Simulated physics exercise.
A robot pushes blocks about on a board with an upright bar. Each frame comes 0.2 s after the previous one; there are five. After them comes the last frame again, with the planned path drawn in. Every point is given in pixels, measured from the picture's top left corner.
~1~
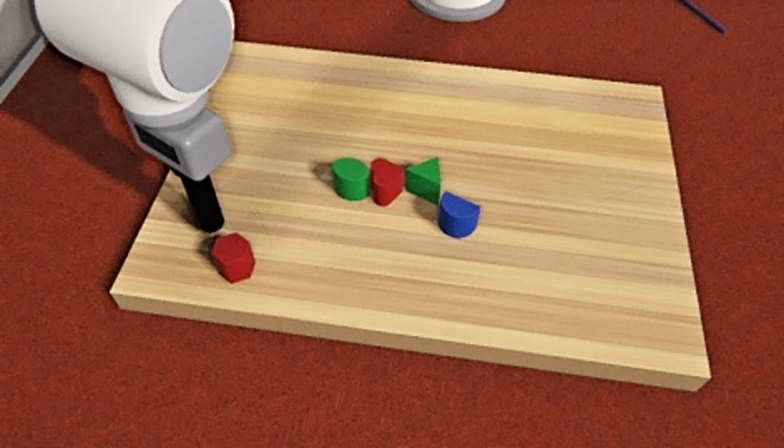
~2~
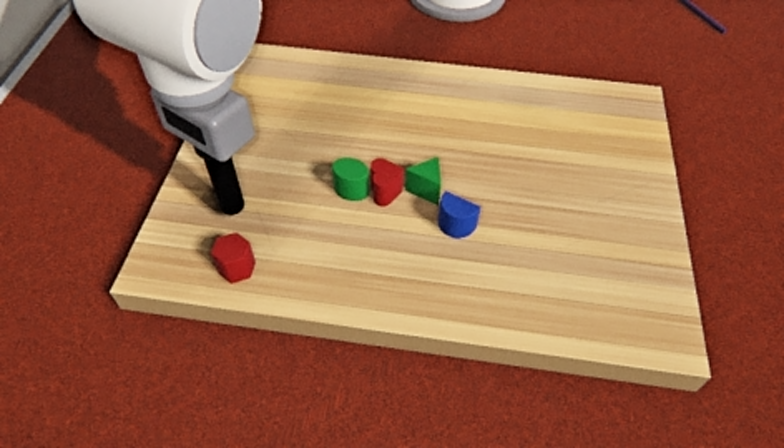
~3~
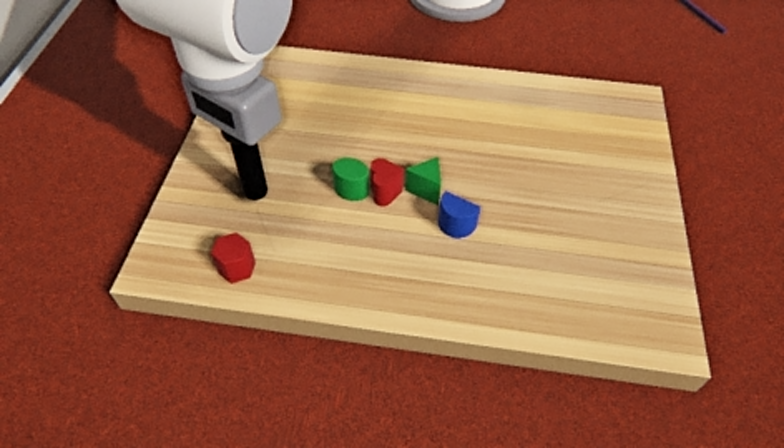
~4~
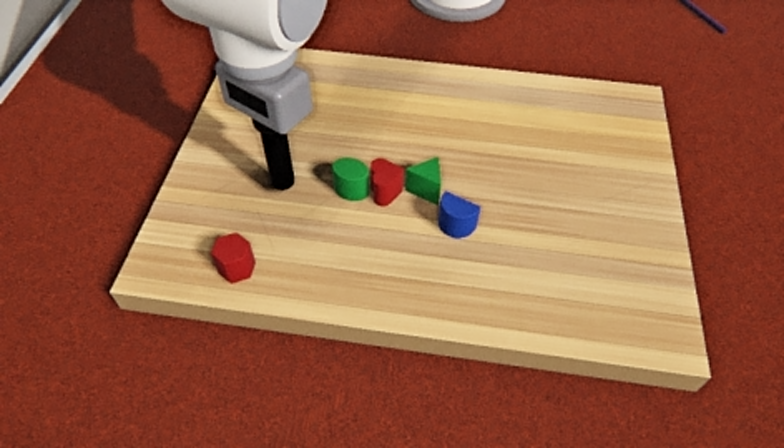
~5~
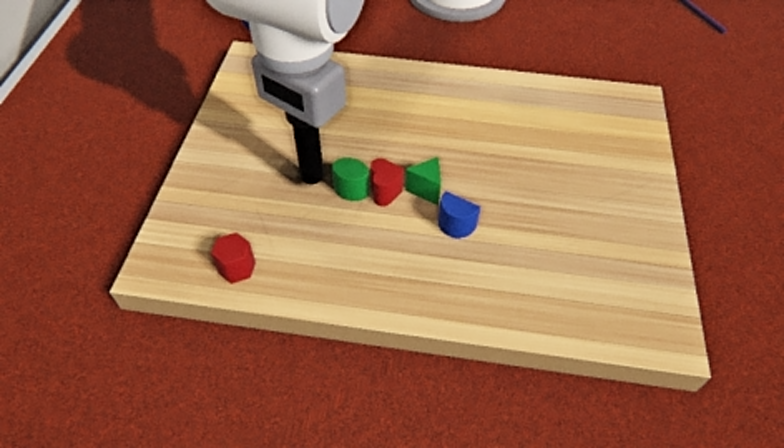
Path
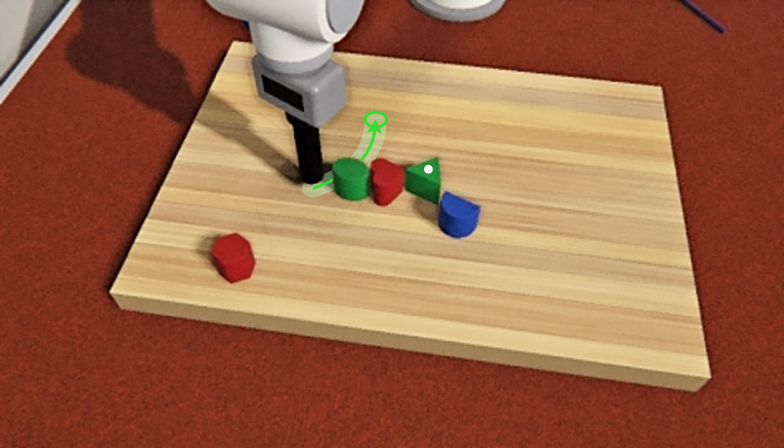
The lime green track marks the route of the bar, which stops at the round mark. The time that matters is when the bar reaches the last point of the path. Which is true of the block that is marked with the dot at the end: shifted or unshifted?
Here's my answer: The block that is marked with the dot remains in position.
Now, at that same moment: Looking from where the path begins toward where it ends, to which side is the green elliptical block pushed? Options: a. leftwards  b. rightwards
My pick is b.
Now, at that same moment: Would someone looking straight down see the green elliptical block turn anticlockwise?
No.
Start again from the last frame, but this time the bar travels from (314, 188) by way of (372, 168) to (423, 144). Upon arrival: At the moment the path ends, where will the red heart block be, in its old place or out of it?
Somewhere new.
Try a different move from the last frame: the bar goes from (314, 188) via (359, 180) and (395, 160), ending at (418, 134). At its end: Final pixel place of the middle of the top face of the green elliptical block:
Its top centre is at about (393, 167).
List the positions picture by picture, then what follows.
Bar's lower end at (212, 224); green elliptical block at (350, 168); red heart block at (385, 171); green triangular piece at (428, 169), in the first picture.
Bar at (233, 207); blocks still, in the second picture.
Bar at (256, 193); blocks still, in the third picture.
Bar at (283, 183); blocks still, in the fourth picture.
Bar at (312, 177); green elliptical block at (350, 168); red heart block at (385, 171); green triangular piece at (428, 169), in the fifth picture.
Drawn move, from (314, 188) by way of (349, 171) and (370, 146) to (376, 120); the dot is on the green triangular piece.
On the path given first. One third of the way, bar at (349, 159); green elliptical block at (366, 166), turned 55° clockwise; red heart block at (393, 172), turned 15° clockwise.
Two thirds of the way, bar at (370, 134); green elliptical block at (366, 166), turned 55° clockwise; red heart block at (393, 172), turned 15° clockwise.
At the end, bar at (376, 108); green elliptical block at (366, 166), turned 55° clockwise; red heart block at (393, 172), turned 15° clockwise; green triangular piece still.
